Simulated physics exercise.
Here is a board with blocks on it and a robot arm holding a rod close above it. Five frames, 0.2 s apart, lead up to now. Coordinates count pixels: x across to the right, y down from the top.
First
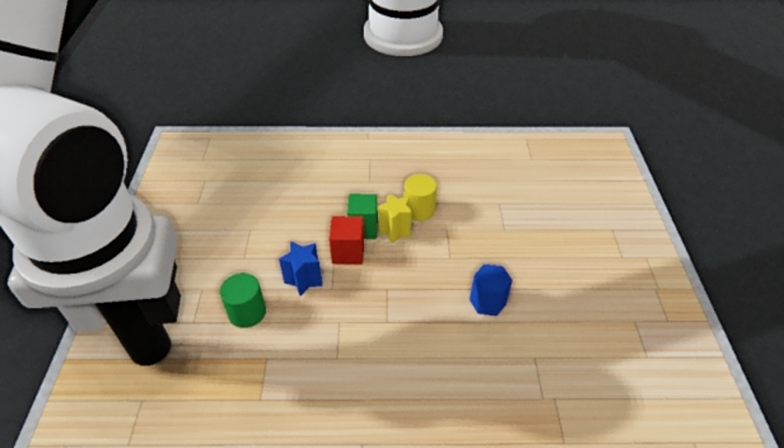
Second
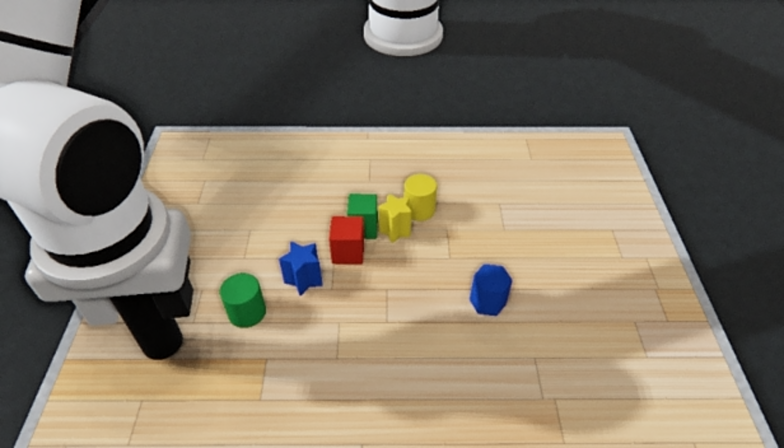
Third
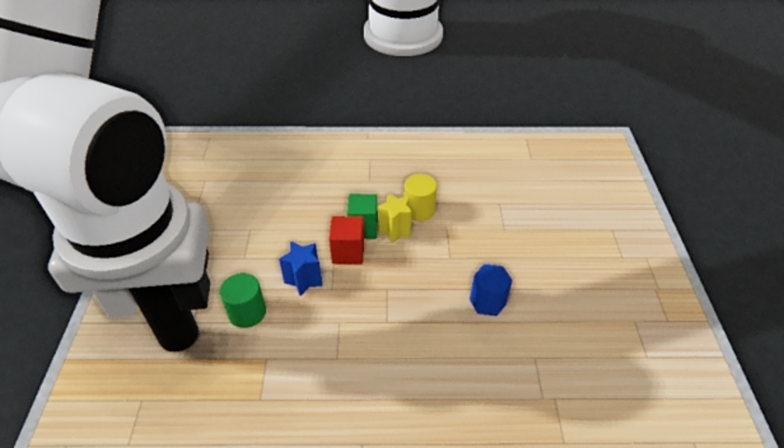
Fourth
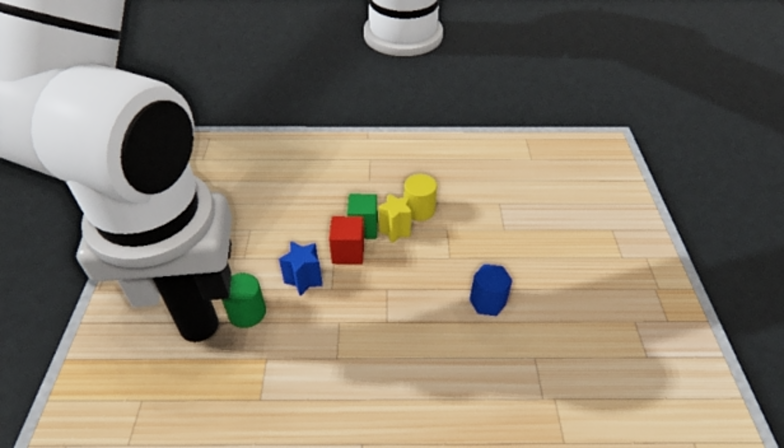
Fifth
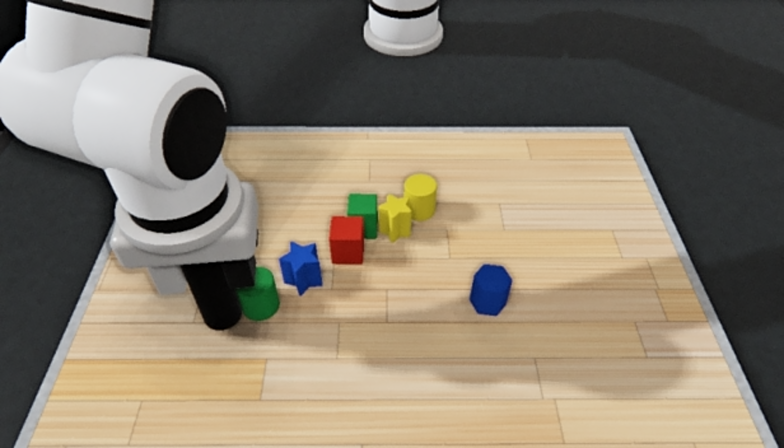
A white robot arm with a black rod stands at the left of a pale wooden board on a dark surface, seen from above at an angle by a still camera. A green cylinder, blue star, red and green cubes, yellow star and yellow cylinder run diagonally upward, with a blue block to the right. The arm moves steadily right, then its rod nudges the green cylinder slightly rightward.
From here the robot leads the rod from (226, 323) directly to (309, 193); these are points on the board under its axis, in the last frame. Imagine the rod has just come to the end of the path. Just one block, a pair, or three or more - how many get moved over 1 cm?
Displaced: Two.
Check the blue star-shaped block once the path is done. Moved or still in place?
The blue star-shaped block is moved.
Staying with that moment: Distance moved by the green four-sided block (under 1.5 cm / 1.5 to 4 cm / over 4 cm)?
It gets moved under 1.5 cm.
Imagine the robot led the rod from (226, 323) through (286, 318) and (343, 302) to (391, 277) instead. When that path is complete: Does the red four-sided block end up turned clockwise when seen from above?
In short: Yes.
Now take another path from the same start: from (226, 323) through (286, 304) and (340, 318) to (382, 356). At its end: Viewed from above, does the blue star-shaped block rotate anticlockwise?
Going by the path, yes.
On the path given first. One third of the way, rod (255, 265); green cylinder (286, 255); blue star-shaped block (319, 248), turned 30° clockwise.
Two thirds of the way, rod (283, 222); green cylinder (286, 255); blue star-shaped block (319, 248), turned 35° clockwise.
At the end, rod (308, 185); green cylinder (286, 255); blue star-shaped block (319, 248), turned 35° clockwise; red four-sided block still; green four-sided block still.
